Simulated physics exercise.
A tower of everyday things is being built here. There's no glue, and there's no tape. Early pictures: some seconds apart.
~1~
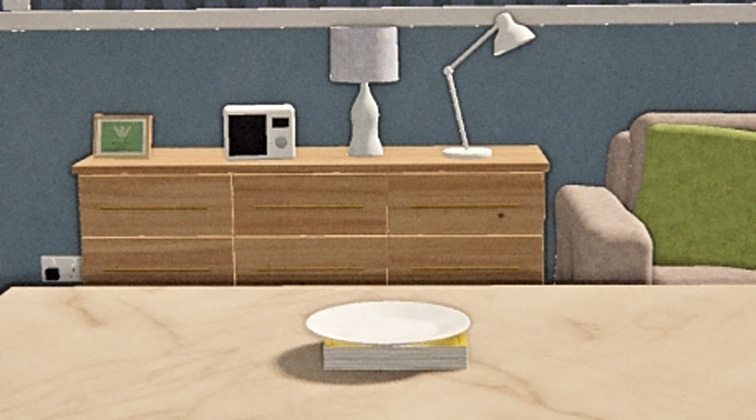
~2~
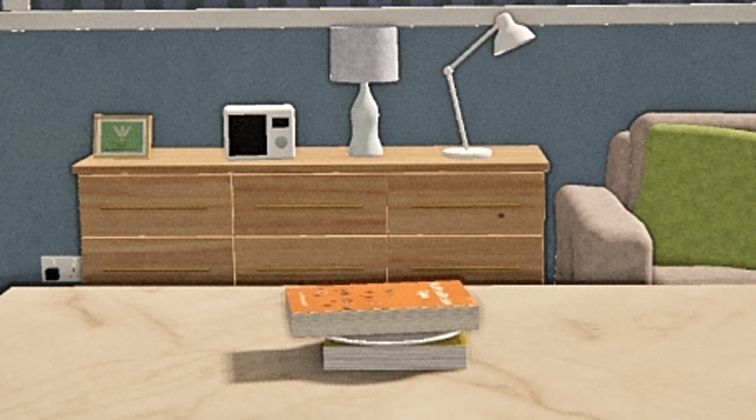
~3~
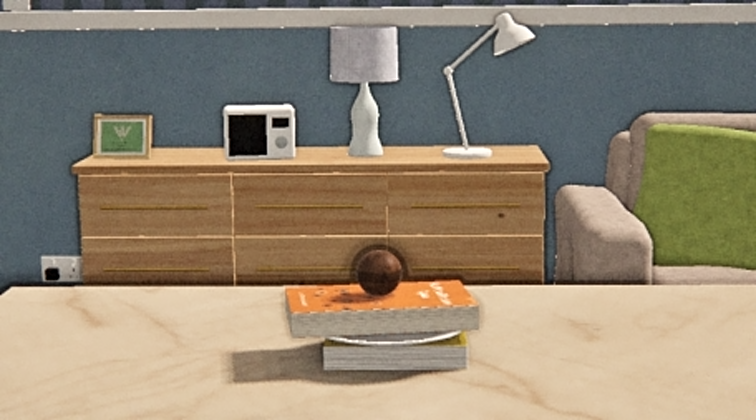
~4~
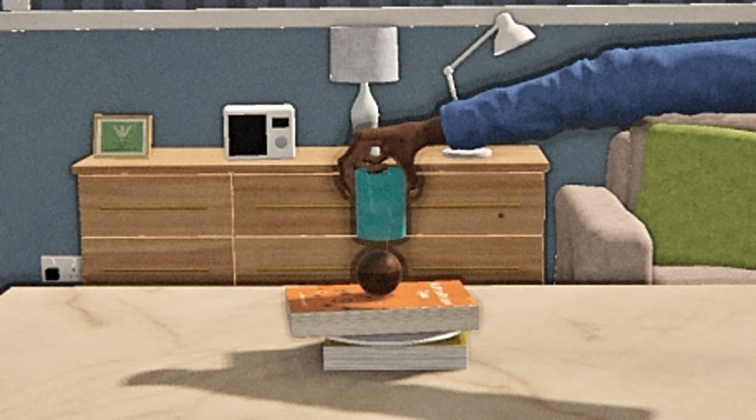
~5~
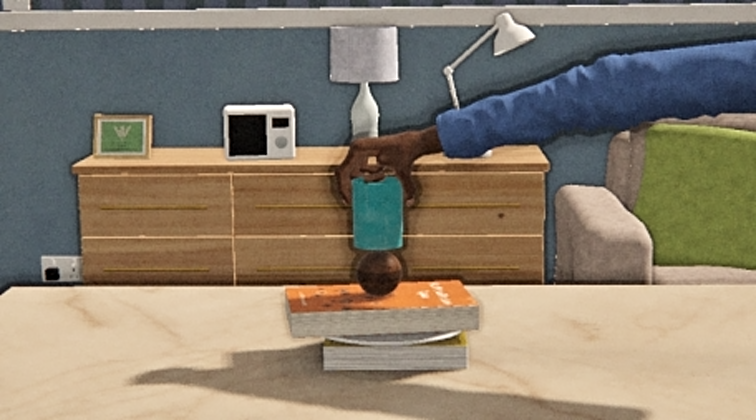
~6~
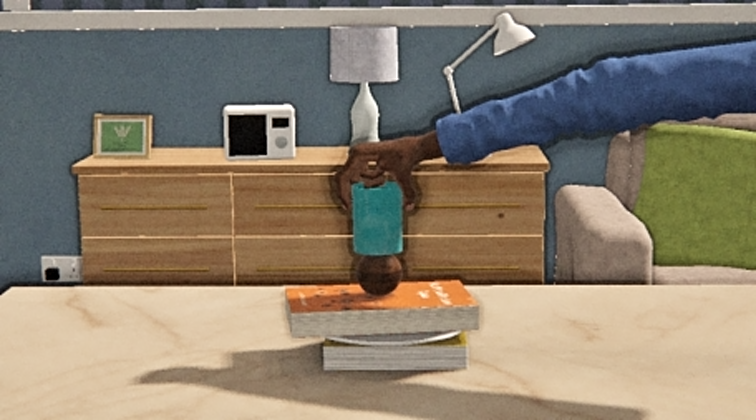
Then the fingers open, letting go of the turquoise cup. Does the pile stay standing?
No.
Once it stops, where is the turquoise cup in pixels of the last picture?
At about (163, 325).
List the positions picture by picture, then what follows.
In the first frame, the last thing is not in view yet.
In the second frame, the last thing is not in view yet.
In the third frame, the last thing is not in view yet; orange book (379, 308).
In the fourth frame, coming down; turquoise cup (381, 204).
In the fifth frame, coming down; turquoise cup (378, 213); orange book (379, 308).
In the sixth frame, set down, still held; turquoise cup (378, 218).
Then, 0.80 s on from there, turquoise cup now fallen.
Then, 1.00 s on from there, things are still on the move.
In the end, fallen, turquoise cup; the other 4 unmoved. At the end, from the last picture's camera, turquoise cup near (163, 325). The pile comes apart.
